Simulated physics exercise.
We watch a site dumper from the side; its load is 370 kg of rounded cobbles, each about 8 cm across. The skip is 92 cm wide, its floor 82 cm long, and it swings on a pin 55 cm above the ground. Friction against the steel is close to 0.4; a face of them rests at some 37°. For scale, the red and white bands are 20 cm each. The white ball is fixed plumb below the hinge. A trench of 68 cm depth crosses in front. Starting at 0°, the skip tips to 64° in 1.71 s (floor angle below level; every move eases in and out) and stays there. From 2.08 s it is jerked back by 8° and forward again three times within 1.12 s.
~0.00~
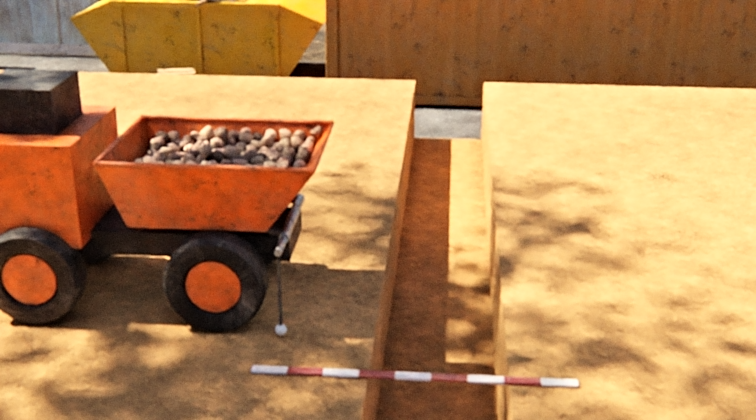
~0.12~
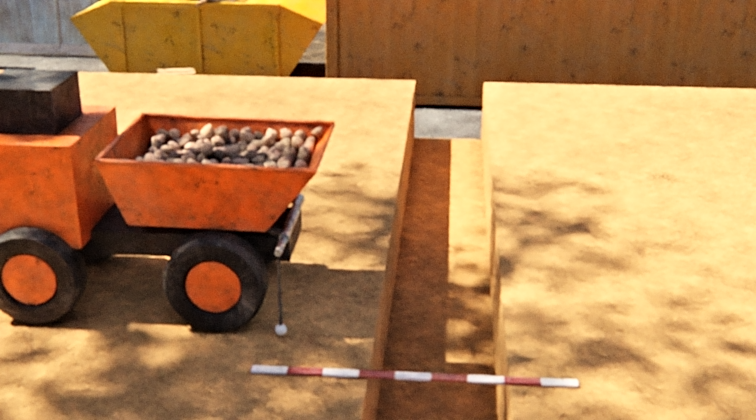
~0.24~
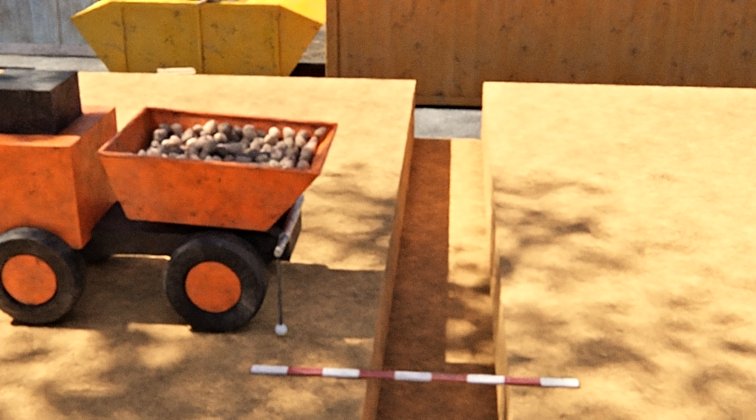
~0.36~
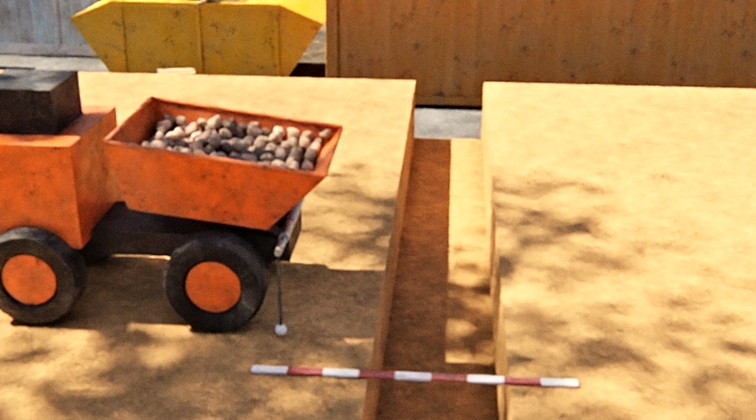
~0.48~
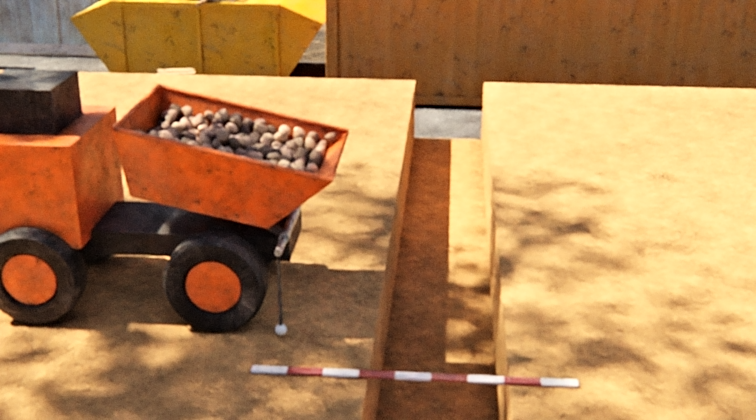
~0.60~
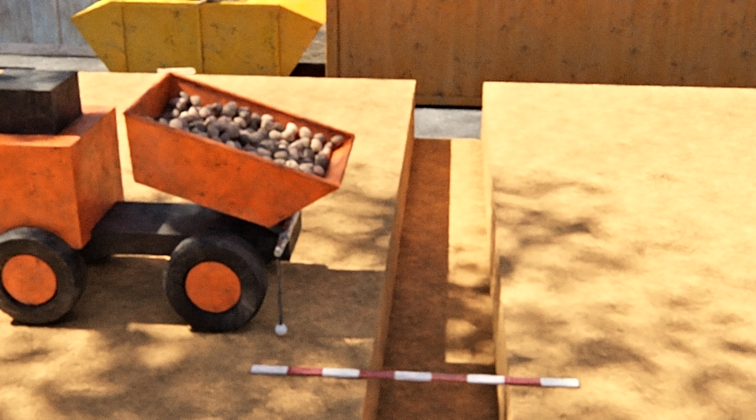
The clip shows an orange site dumper on sandy ground beside a trench, its skip loaded with rounded grey cobbles; the skip starts level, then its left end rises steadily, tilting it toward the right while the wheels stay still.
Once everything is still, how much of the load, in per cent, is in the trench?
Roughly 100 per cent ends in the trench.
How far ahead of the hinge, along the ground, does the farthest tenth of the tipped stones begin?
Roughly 120 cm ahead of it.
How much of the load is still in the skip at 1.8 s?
Roughly 85 per cent is still inside.
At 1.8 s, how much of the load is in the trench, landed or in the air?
Some 15 per cent.
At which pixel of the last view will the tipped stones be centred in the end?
Near (433, 381).
After 1.3 s the floor is at 54°; 100 % in the skip; the foremost stones are at (361, 200).
After 1.8 s the floor is at 64°; 84 % in the skip, 16 % in the trench; the foremost stones are at (439, 294).
After 3.7 s the floor is at 64°; 25 % in the skip, 75 % in the trench; the foremost stones are at (494, 408).
After 6.2 s the floor is at 64°; 1 % in the skip, 99 % in the trench; the foremost stones are at (494, 408).
